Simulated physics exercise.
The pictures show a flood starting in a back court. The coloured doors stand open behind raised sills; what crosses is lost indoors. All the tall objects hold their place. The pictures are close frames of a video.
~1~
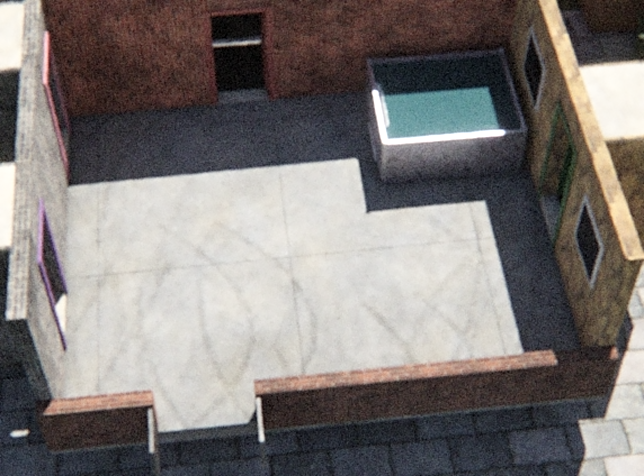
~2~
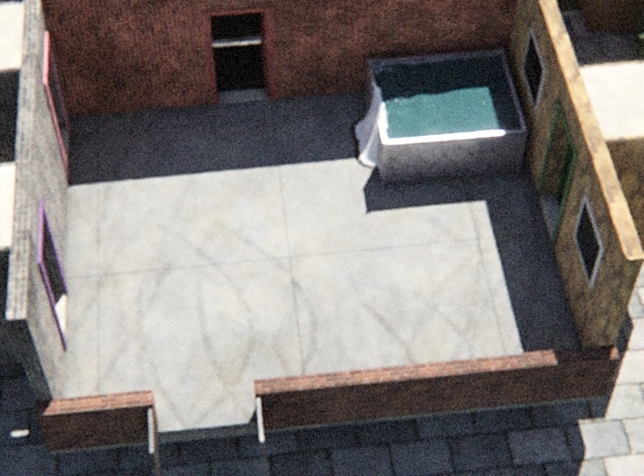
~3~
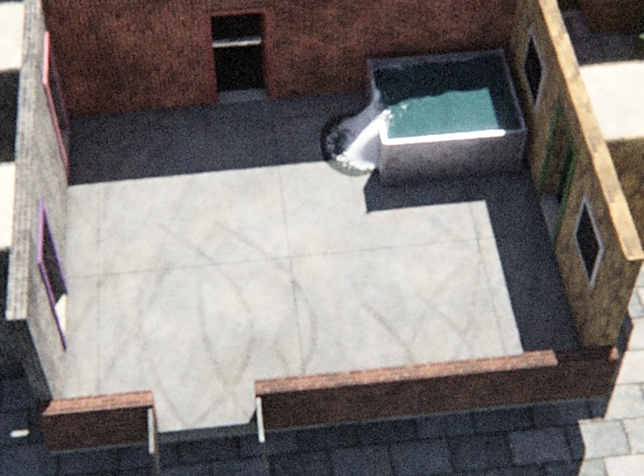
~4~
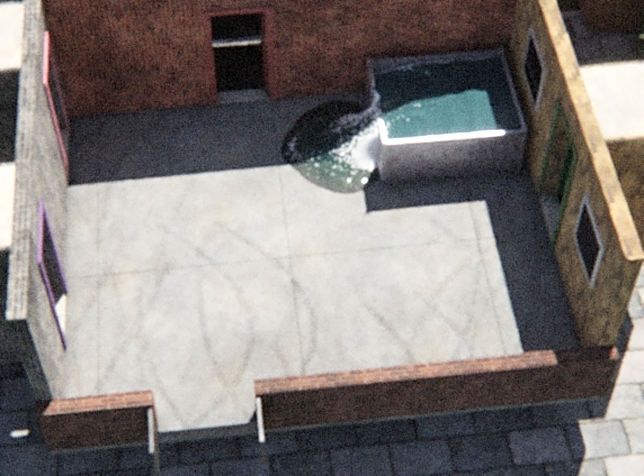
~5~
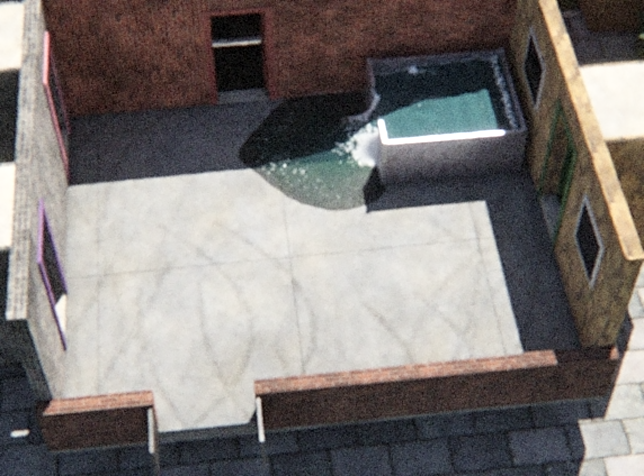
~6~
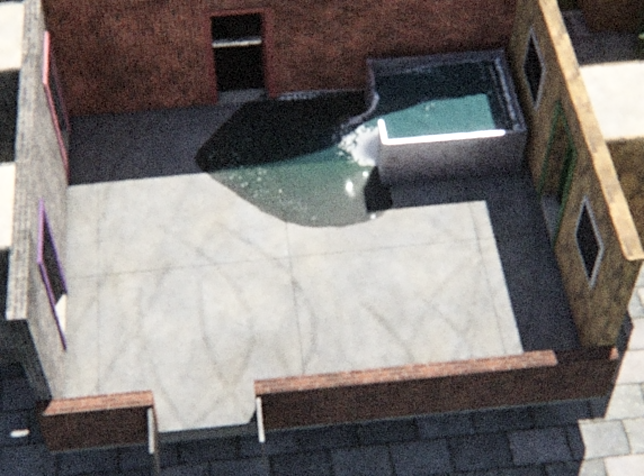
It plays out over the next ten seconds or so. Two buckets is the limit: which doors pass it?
The pink door floods; the purple door floods; the green door holds within the limit; the red door floods.
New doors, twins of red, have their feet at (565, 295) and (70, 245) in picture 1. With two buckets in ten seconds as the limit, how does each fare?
In turn: Keeps below it, floods.
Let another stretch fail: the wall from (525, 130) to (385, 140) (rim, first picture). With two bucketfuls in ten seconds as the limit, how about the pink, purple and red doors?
The pink one lets less in, the purple one passes that mark, the red one stays under.
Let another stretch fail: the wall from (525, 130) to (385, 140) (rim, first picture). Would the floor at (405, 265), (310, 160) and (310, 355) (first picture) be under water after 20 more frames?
In turn: Wet, free of water, wet.
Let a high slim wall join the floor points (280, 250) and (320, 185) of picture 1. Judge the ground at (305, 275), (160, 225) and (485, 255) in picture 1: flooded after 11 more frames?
As listed: Wet, flooded, dry.
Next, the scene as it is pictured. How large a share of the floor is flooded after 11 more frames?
Roughly 50 per cent.
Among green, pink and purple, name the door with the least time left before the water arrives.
That is the pink-painted one.
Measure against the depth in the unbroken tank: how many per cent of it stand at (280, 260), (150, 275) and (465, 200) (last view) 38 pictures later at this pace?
About 2, 10 and 0 per cent.
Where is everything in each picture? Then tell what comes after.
In the first picture, still water in the water tank at (445, 98).
In the second picture, the front is at (369, 164), out from the gap at (377, 129).
In the third picture, water pours out at (377, 129) and has run to (328, 157).
In the fourth picture, water pours out at (377, 130) and has run to (288, 156).
In the fifth picture, the front is at (245, 157), out from the gap at (377, 129).
In the sixth picture, water pours out at (377, 129) and has run to (202, 161).
A moment on, water covers 40 % of the floor; the pink door wet at the sill, nothing in, the purple door not reached, the green door not reached, the red door under two buckets in.
Next, water covers 50 % of the floor; the pink door under two buckets in, the purple door wet at the sill, nothing in, the green door not reached, the red door over two buckets in.
Then, water covers 55 % of the floor; the pink door far over two buckets in, the purple door over two buckets in, the green door not reached, the red door far over two buckets in.
Later, water covers 65 % of the floor; the pink door far over two buckets in, the purple door over two buckets in, the green door not reached, the red door far over two buckets in.
In the end, water covers 90 % of the floor; the pink door far over two buckets in, the purple door over two buckets in, the green door not reached, the red door far over two buckets in.
